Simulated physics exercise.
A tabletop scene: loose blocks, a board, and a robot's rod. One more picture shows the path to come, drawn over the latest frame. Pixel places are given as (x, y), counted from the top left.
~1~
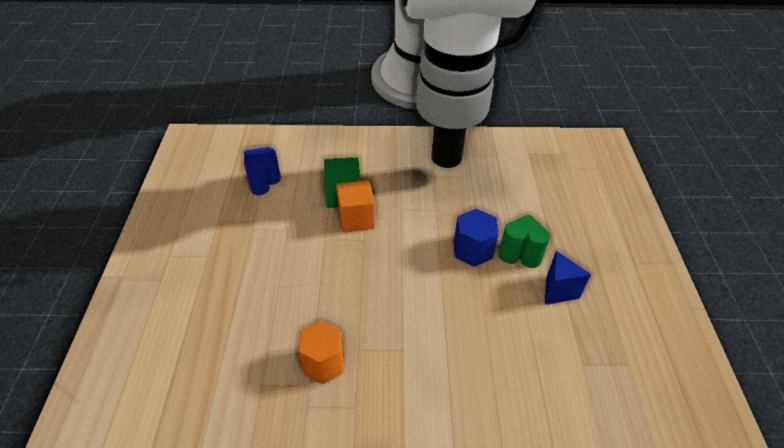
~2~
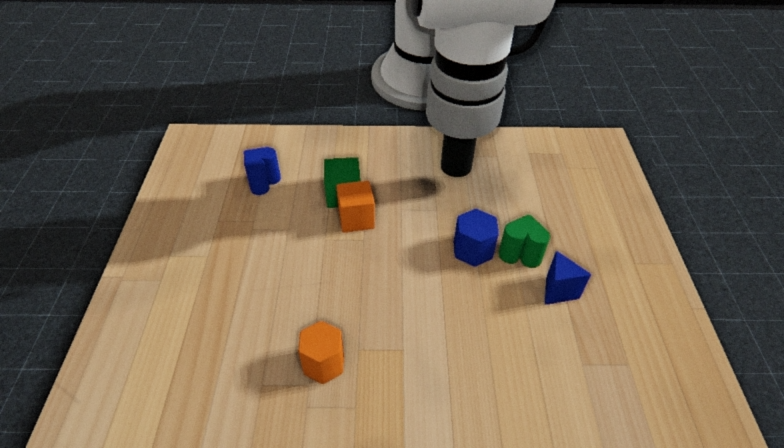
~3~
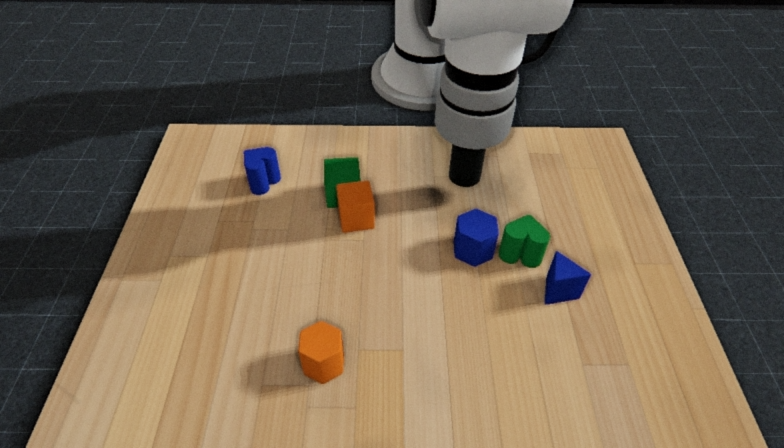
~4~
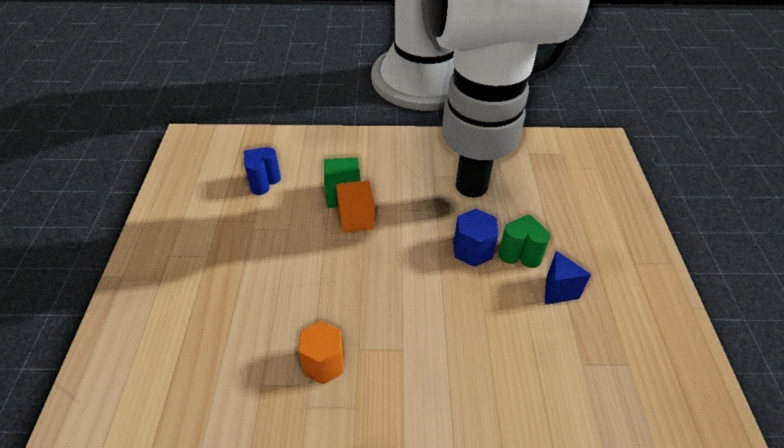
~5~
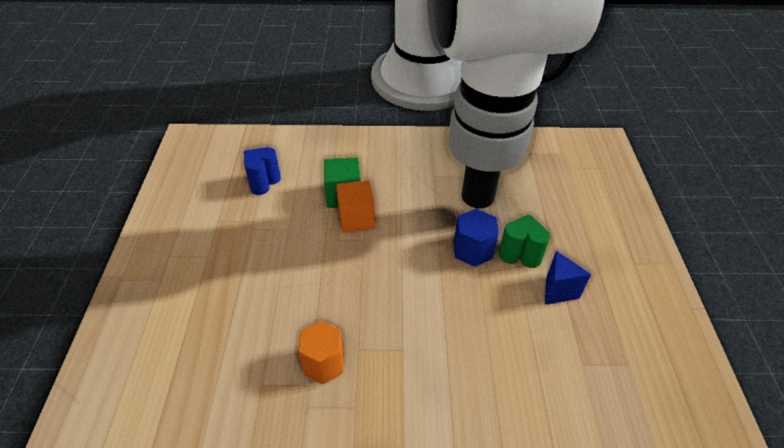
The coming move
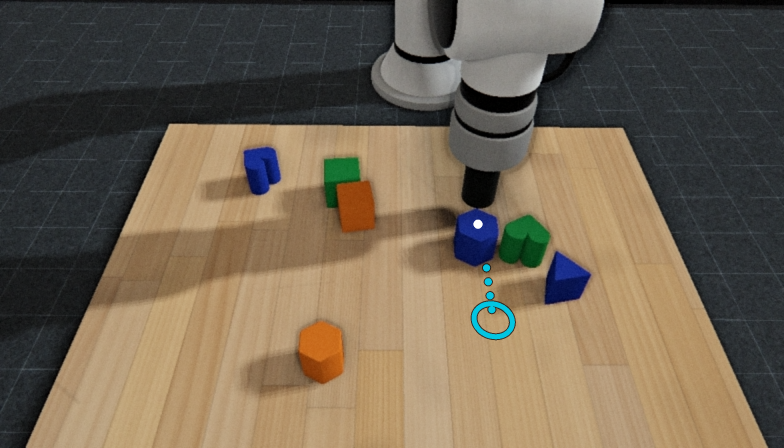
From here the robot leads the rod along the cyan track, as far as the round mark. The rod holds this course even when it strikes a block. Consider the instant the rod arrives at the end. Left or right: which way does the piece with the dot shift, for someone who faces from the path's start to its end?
That's a shift to the right.
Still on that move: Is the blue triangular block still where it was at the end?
Yes.
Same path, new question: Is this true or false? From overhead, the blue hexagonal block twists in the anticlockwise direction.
Answer: False.
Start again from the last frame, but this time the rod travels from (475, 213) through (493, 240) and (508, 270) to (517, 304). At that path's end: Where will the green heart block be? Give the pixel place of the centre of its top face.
Pixel (552, 247).
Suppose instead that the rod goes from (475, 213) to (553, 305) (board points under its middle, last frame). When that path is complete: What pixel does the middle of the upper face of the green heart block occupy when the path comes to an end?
It ends at (591, 264).
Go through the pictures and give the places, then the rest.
In the first picture, tip of the rod at (447, 158), middles of tops, blue hexagonal block at (478, 224), green heart block at (528, 229), blue triangular block at (568, 268).
In the second picture, rod at (456, 167), nothing pushed.
In the third picture, rod at (465, 177), nothing pushed.
In the fourth picture, rod at (472, 187), nothing pushed.
In the fifth picture, rod at (478, 197), blue hexagonal block at (478, 224), green heart block at (528, 229), blue triangular block at (568, 268).
The line goes from (475, 213) over (483, 245) and (488, 280) to (493, 320); the dot is on the blue hexagonal block.
What follows on the original path. One third of the way, rod at (487, 230); blue hexagonal block at (479, 250).
Two thirds of the way, rod at (492, 266); blue hexagonal block at (473, 285), turned 40° clockwise; green heart block at (531, 236), turned 35° anticlockwise.
At the end, rod at (497, 305); blue hexagonal block at (462, 309), turned 100° clockwise; green heart block at (531, 236), turned 35° anticlockwise; blue triangular block unmoved.
